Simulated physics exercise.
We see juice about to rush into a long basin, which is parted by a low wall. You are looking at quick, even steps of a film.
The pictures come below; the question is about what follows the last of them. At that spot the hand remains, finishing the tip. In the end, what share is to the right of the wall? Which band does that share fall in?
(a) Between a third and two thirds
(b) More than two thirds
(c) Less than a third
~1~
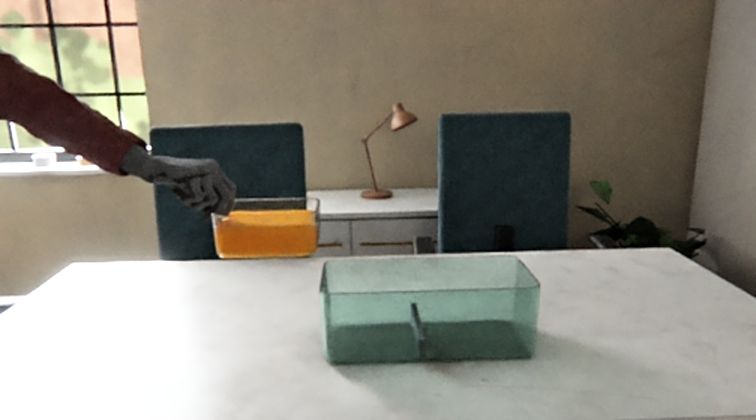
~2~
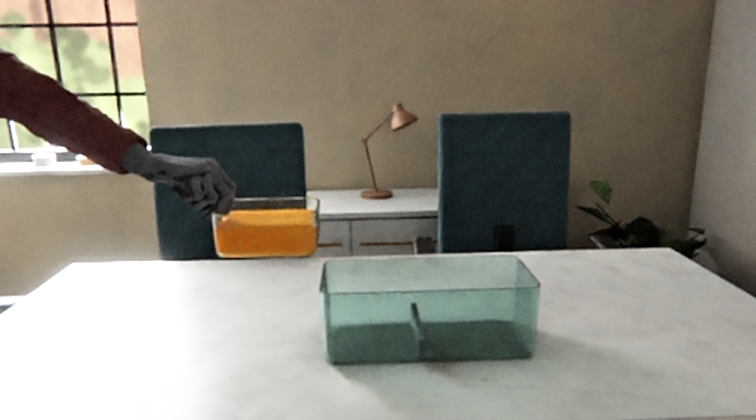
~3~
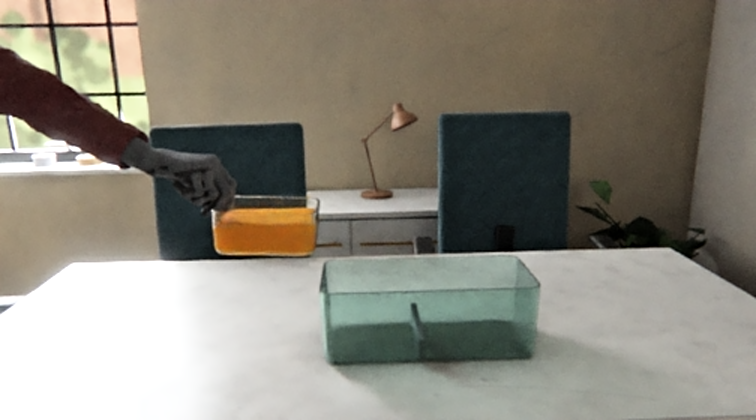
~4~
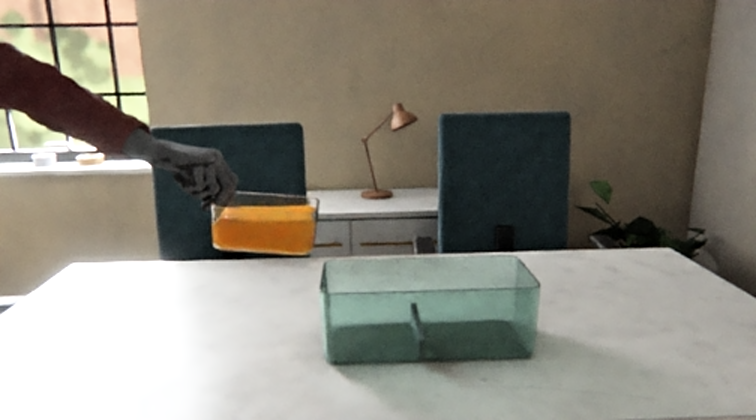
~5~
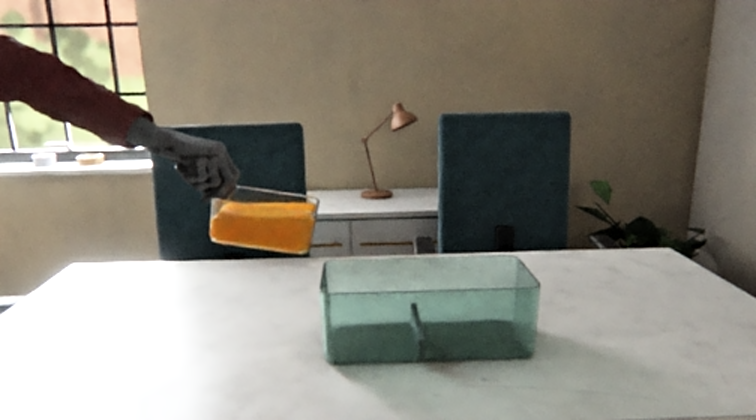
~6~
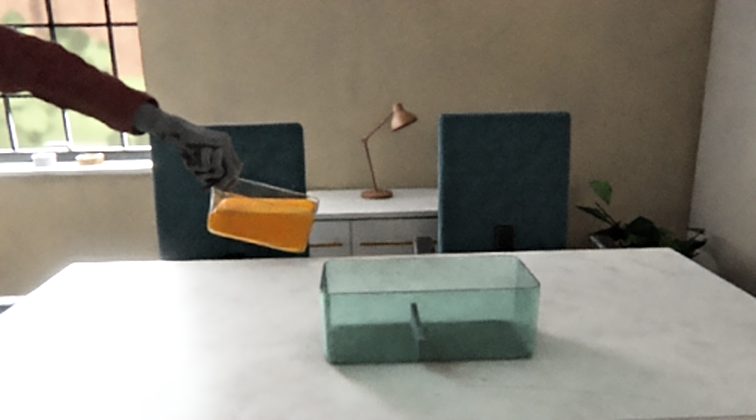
Answer: C.
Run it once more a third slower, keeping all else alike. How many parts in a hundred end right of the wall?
Around 10 in a hundred.
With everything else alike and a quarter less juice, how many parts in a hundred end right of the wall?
I'd put it at some 10 %.
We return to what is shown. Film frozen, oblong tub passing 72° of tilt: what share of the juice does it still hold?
45 per cent, roughly.
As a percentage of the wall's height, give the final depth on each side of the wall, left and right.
On the left it sits near 70, while on the right it sits near 10.
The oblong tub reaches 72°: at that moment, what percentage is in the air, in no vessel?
Roughly 45 percent.
A moment on, the oblong tub is tipped part way and 45 per cent is still to pour, 10 is left of the wall and 0 right of it.
Next, the oblong tub is tipped right over and 7 per cent is still to pour, 77 is left of the wall and 5 right of it.
Then the oblong tub is tipped right over and 0 per cent is still to pour, 84 is left of the wall and 8 right of it.
Later the oblong tub is tipped right over and 0 per cent is still to pour, 79 is left of the wall and 15 right of it.
Finally, 79 per cent lies left of the wall, 15 right of it and 6 outside.
